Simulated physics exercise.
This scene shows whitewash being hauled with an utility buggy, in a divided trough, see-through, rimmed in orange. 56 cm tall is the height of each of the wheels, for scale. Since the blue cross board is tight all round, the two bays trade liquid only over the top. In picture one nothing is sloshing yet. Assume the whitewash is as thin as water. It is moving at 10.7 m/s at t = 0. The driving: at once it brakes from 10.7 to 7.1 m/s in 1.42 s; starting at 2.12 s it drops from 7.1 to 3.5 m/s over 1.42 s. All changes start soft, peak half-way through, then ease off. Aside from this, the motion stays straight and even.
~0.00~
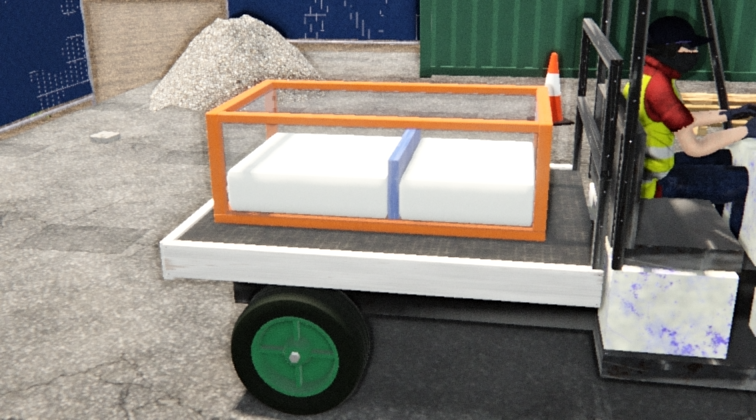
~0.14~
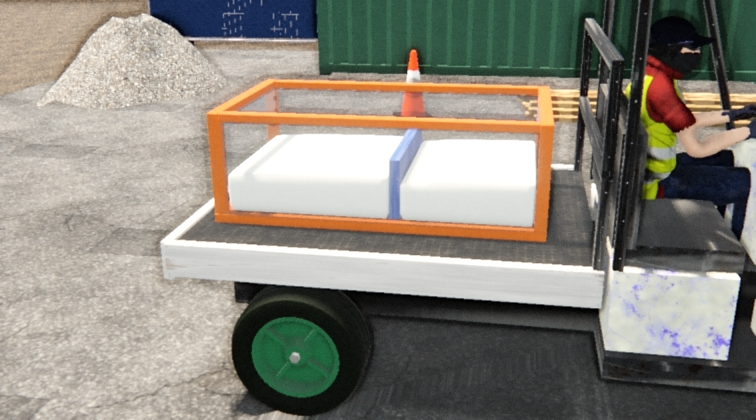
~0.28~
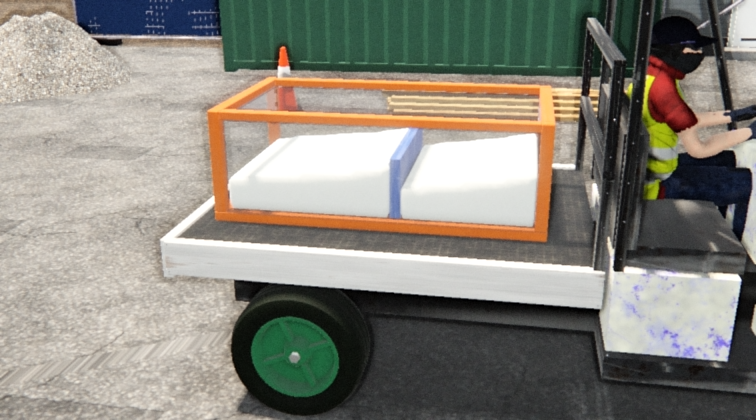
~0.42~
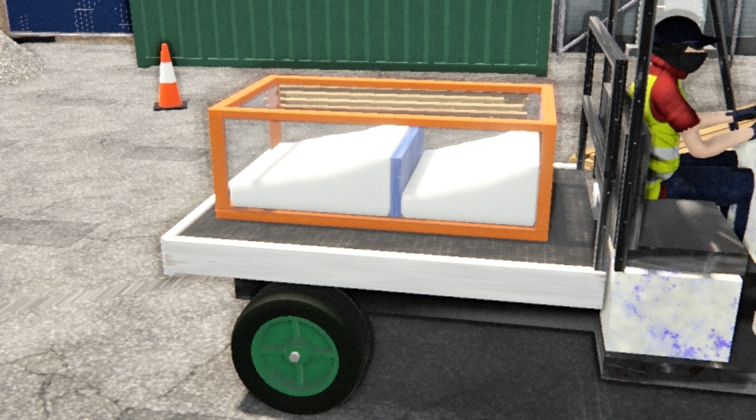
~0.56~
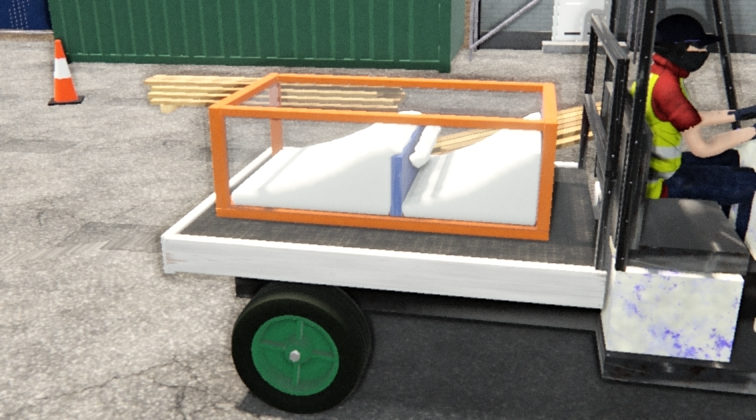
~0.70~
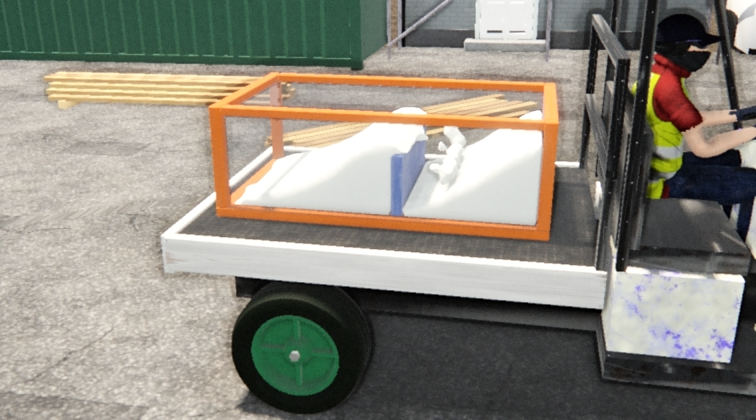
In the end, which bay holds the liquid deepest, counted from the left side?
The deepest is the second bay from the left.
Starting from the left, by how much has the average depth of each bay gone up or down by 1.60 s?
Reading from the left, the first one is down by 3 and the second is up by 4.
Then, 1.60 s in, the bays hold 15, 22 cm, left to right.
Then, 2.70 s in, the bays hold 14, 23 cm, left to right.
Then, 4.10 s in, the bays hold 13, 24 cm, left to right.
Then, 6.53 s in, the bays hold 13, 24 cm, left to right.
